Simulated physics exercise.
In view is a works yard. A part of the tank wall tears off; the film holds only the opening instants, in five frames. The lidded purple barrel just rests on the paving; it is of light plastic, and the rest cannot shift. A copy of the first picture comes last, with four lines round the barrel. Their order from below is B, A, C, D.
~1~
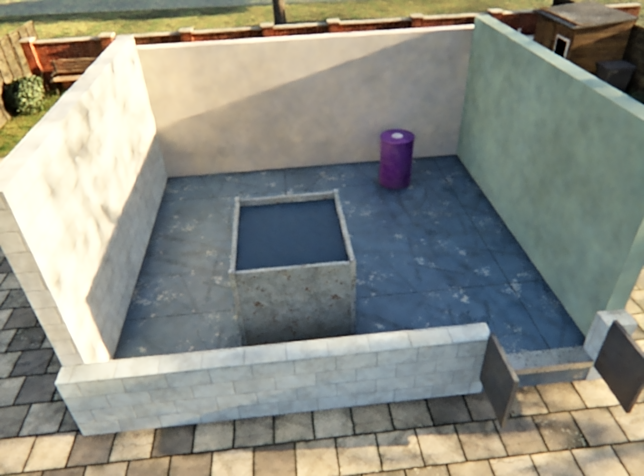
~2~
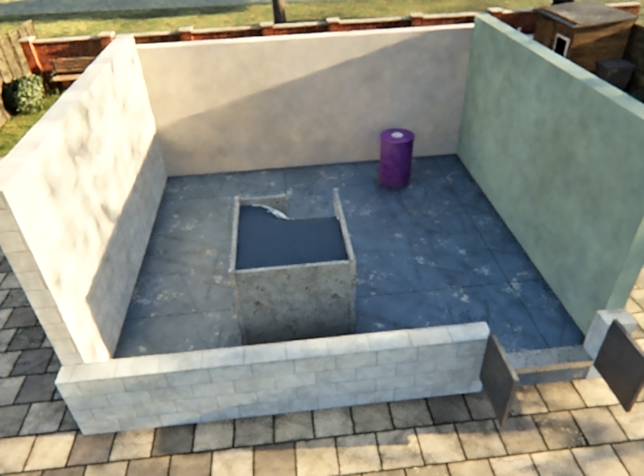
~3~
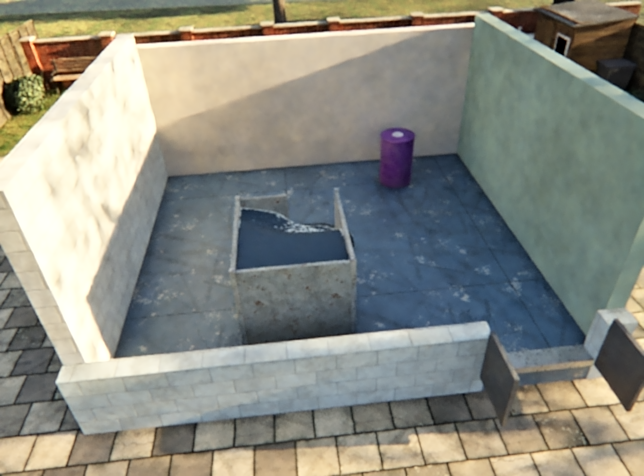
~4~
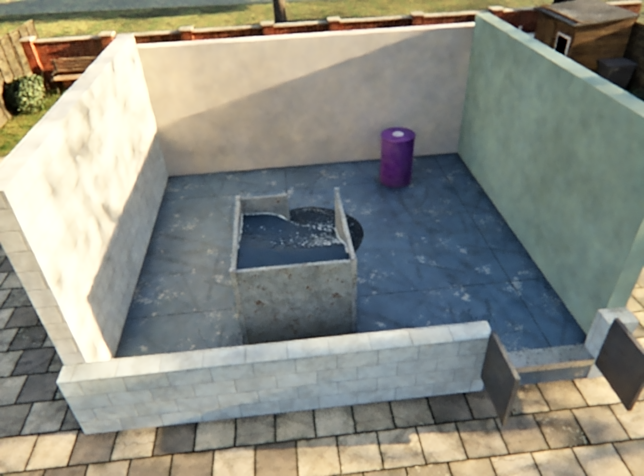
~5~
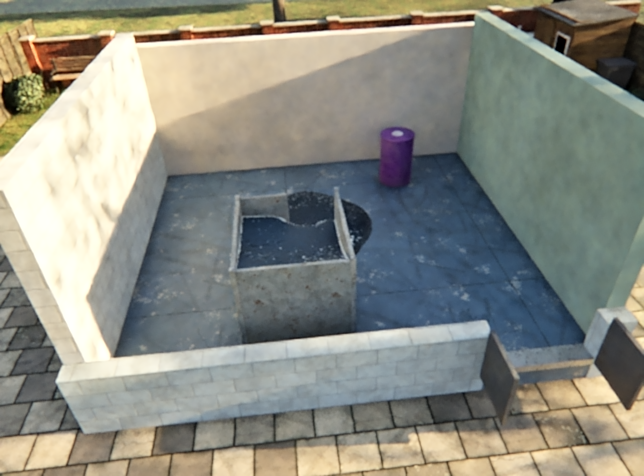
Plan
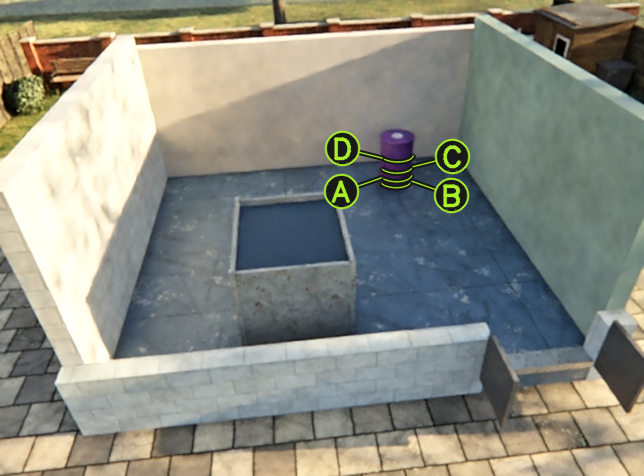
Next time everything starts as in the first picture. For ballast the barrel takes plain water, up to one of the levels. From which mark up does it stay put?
I would pick mark C.
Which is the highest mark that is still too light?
It is A.
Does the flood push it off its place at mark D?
No.
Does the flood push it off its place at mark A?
Yes, that goes wrong.
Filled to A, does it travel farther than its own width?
Yes, it does.
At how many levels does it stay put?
Two of them.
On the marked copy, A at (399, 181); B at (398, 187); C at (399, 173); D at (400, 161); from the bottom up B, A, C, D.
With A, it is pushed about twice its own width away.
With B, it is pushed about 6 times its own width away.
With C, it does not move.
With D, it does not move.
